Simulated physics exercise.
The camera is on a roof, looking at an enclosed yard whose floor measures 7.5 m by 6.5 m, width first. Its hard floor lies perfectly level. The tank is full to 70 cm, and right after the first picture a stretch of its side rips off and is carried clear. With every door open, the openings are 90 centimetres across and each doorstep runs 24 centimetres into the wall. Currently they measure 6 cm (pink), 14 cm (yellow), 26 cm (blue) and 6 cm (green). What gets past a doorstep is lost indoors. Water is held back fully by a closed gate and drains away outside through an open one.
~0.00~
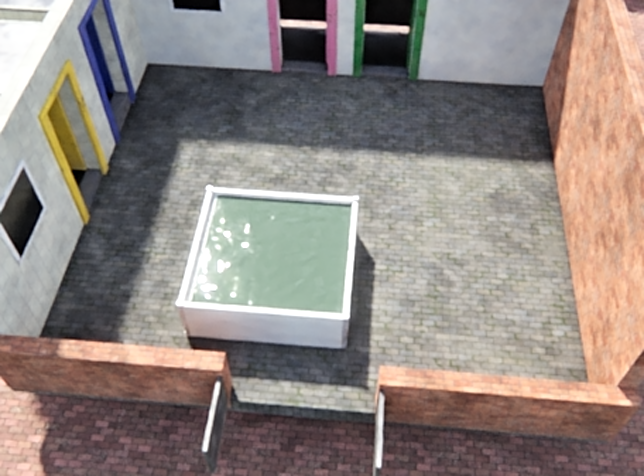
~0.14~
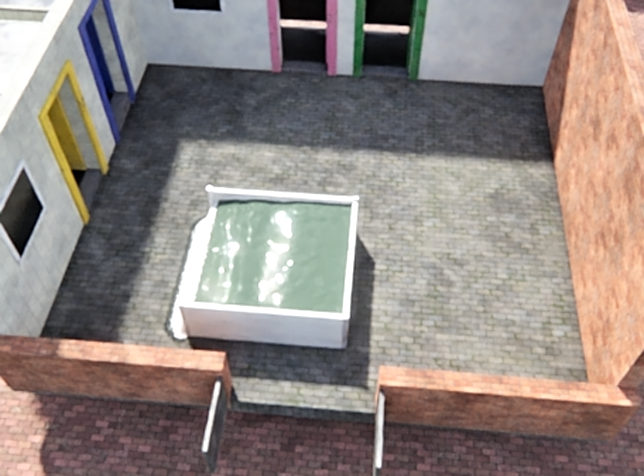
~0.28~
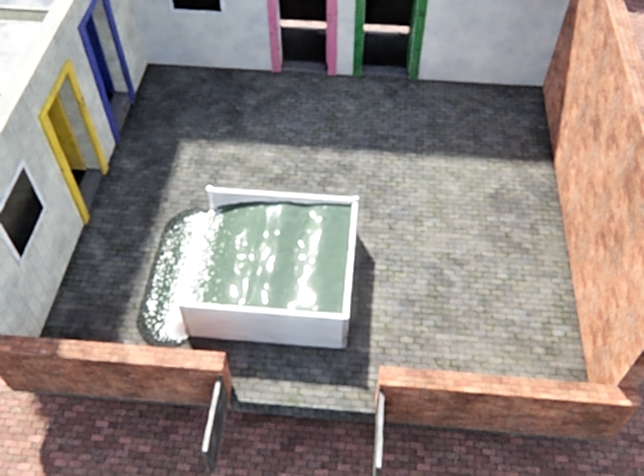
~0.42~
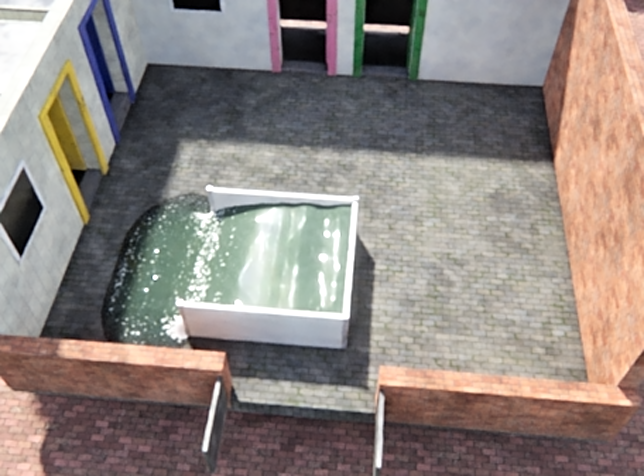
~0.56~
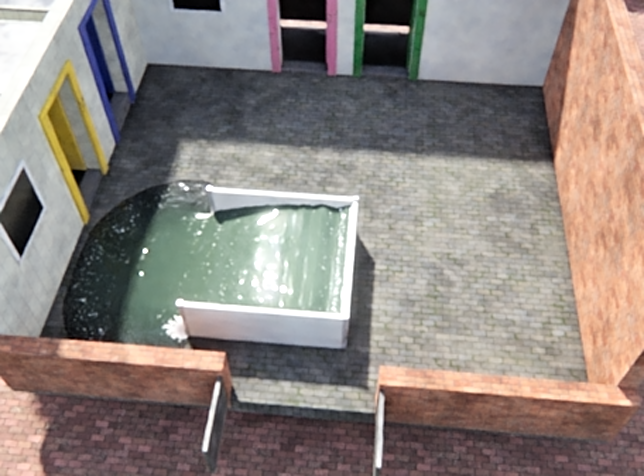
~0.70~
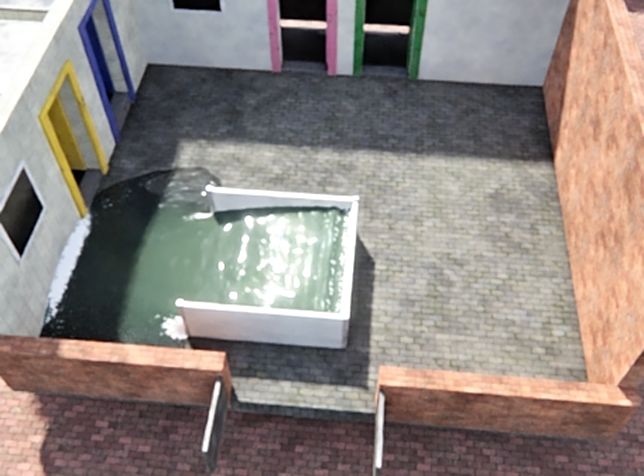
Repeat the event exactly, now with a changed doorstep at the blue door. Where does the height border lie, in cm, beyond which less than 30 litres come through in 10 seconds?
It lies at roughly 6.5 cm.
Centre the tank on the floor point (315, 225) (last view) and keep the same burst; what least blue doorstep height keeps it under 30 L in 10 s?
Roughly 13.5 cm is needed.
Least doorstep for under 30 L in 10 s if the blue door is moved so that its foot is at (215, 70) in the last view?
Roughly 15 cm.
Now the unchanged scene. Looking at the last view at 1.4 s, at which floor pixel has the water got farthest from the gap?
Pixel close to (123, 127).
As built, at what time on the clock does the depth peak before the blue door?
The depth peaks at about 2.2 seconds.
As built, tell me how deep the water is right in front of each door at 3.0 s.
In cm: Pink 0, yellow 23, blue 11, green 0.
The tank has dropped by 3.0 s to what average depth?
The mean depth is roughly 15 cm.
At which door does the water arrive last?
Last: Green.
After 1.4 s water covers 20 % of the floor, deepest (52 cm) near (34, 354); it has not reached the blue door.
After 3.0 s water covers 30 % of the floor, deepest (32 cm) near (29, 365); 11 cm at the blue door, 0 litres in over its 26 cm doorstep.
After 10.0 s water covers 95 % of the floor, deepest (10 cm) near (511, 117); 7 cm at the blue door, 0 litres in over its 26 cm doorstep.
At the blue door as built, the water arrived by 1.5 s and peaked near 12 cm at 2.2 s.
Run again over the same 10 s with other heights there, 48 litres in over 5.5 cm, 20 litres over 7.5 cm. The limit of 30 litres is kept from about 6.5 cm up.
